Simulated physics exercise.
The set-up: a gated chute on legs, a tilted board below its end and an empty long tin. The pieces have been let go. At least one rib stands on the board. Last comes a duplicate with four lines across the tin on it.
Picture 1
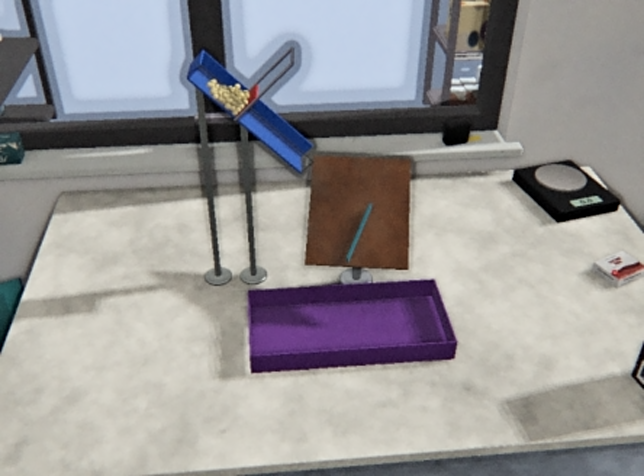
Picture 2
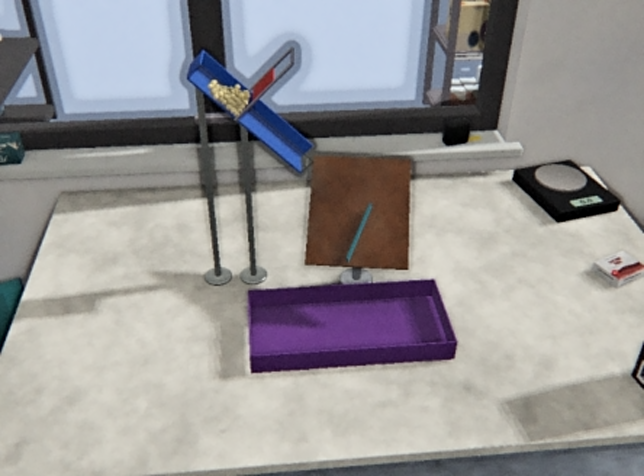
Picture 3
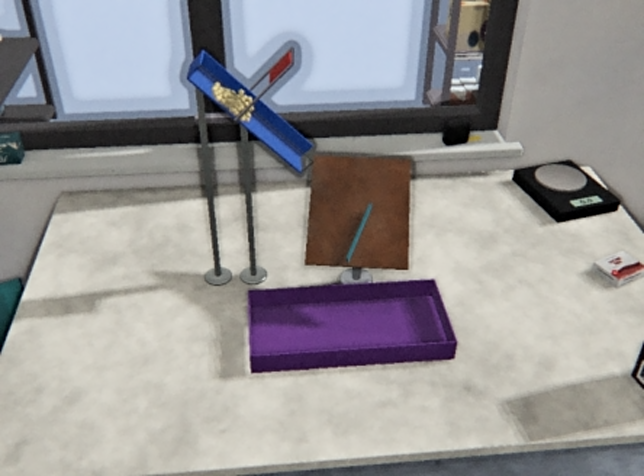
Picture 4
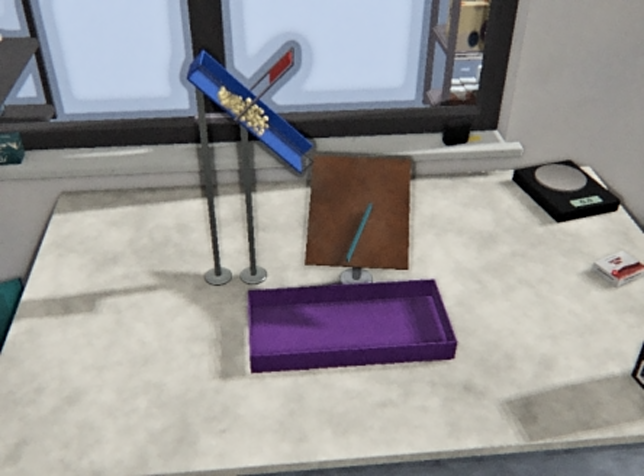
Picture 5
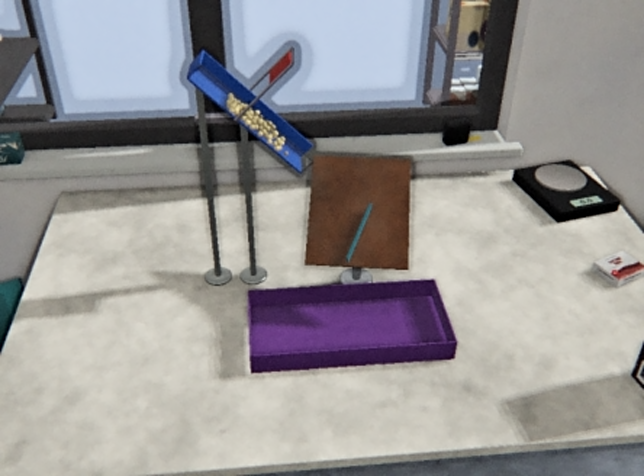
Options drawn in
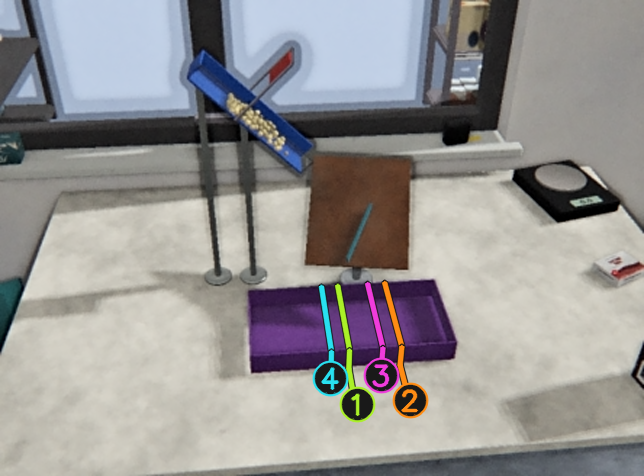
On a pale tabletop, a red gate lifts and pale pieces slide down a blue chute.
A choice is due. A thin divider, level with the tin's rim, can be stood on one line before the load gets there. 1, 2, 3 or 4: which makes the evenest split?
Use line 4.
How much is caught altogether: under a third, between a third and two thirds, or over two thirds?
It is over two thirds.
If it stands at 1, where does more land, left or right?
More lands on the left.
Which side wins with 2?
More lands on the left.
On the marked copy, line 1 crosses the front rim at (349, 349); line 2 crosses the front rim at (401, 345); line 3 crosses the front rim at (382, 347); line 4 crosses the front rim at (331, 350).
Choosing 1, of what is caught, all but a few on the left of the divider, a small share on the right.
Choosing 2, of what is caught, all but a few on the left of the divider, a small share on the right.
Choosing 3, of what is caught, all but a few on the left of the divider, a small share on the right.
Choosing 4, of what is caught, close to half on the left of the divider, close to half on the right.
